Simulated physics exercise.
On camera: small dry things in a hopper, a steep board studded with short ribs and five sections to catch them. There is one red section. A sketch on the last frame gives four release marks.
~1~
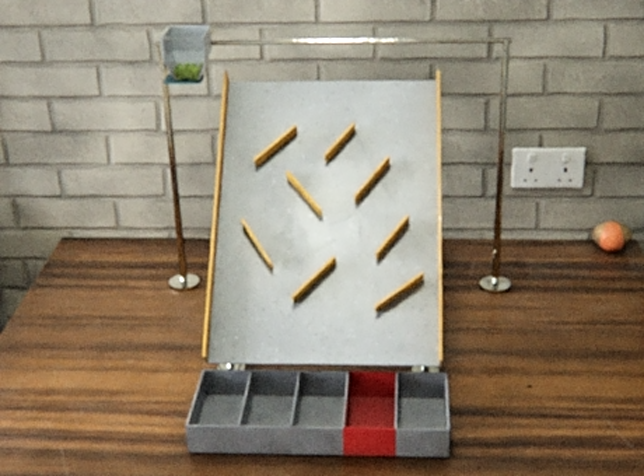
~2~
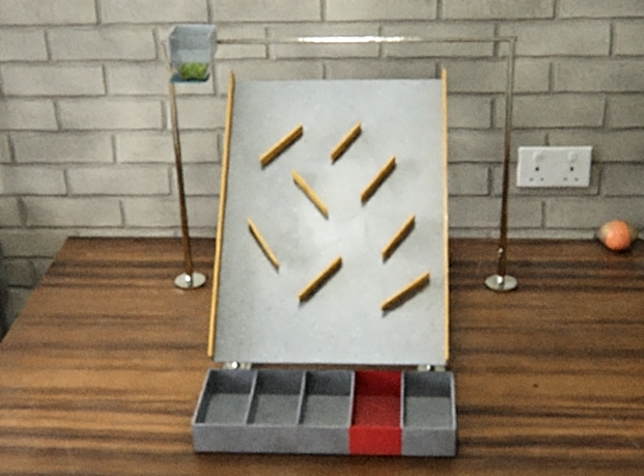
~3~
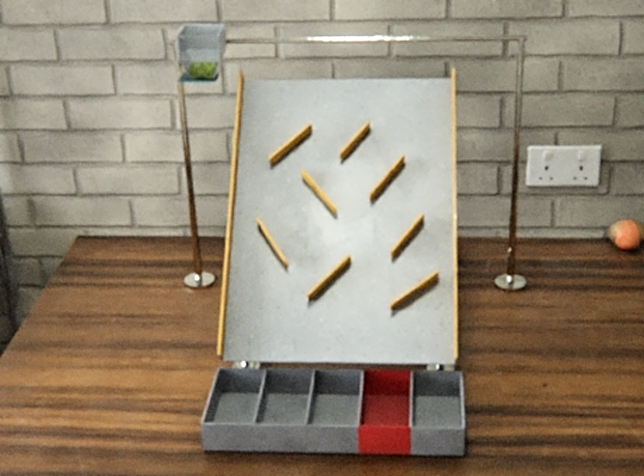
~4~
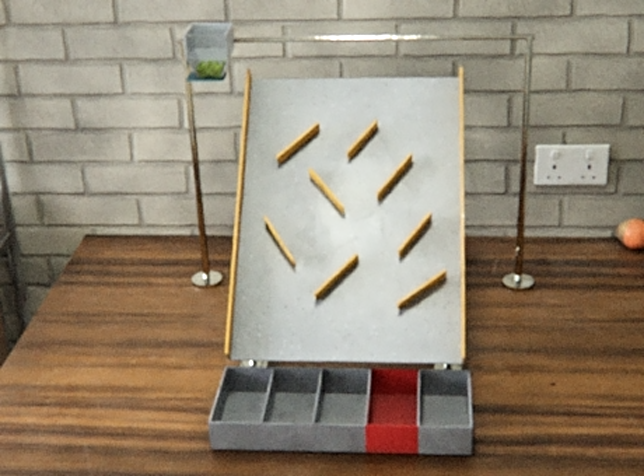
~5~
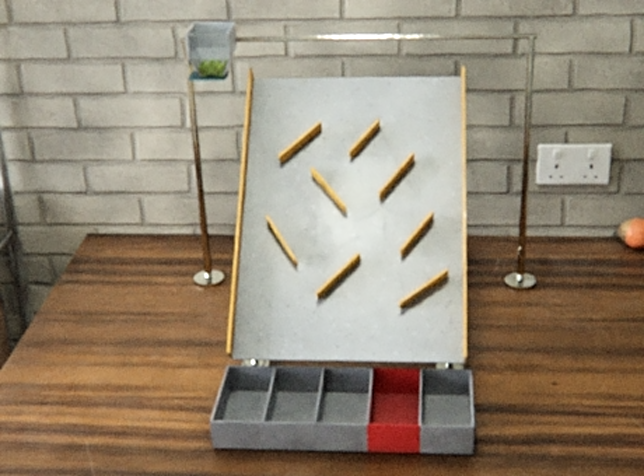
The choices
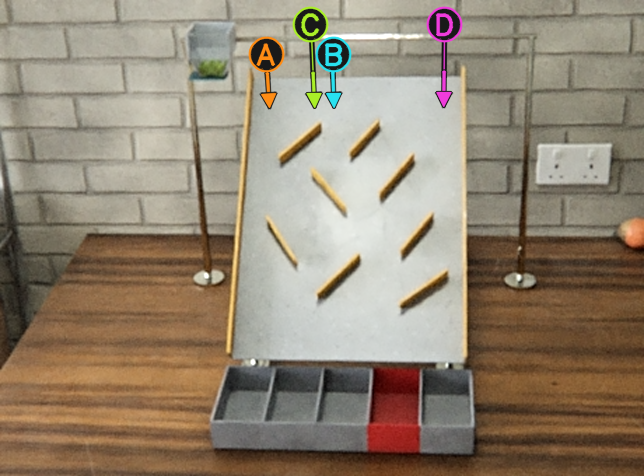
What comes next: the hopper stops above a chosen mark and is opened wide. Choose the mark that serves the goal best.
B beats the others.
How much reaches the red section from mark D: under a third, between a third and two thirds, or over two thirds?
Under a third.
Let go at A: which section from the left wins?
The first.
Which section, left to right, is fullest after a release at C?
The first.
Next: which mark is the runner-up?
Here it is mark C.
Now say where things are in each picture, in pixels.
Hopper at (189, 70), dried peas, door shut, in the first picture.
Ribs (260, 159) to (302, 124), (331, 154) to (360, 122), (293, 170) to (327, 209), in the second picture.
Ribs (370, 194) to (404, 154), (257, 217) to (286, 261), (391, 251) to (423, 213), in the third picture.
Ribs (314, 294) to (357, 253), (397, 303) to (446, 270), in the fourth picture.
Red section at (394, 436), number 4 of 5 from the left, in the fifth picture.
On the marked copy, mark A meets the board at (269, 102); mark B meets the board at (333, 102); mark C meets the board at (314, 102); mark D meets the board at (443, 101).
Choosing A, none in the red section, nearly all in other sections.
Choosing B, most in the red section, about a quarter in other sections.
Choosing C, about a quarter in the red section, most in other sections, a stray few outside the box.
Choosing D, a stray few in the red section, nearly all in other sections.
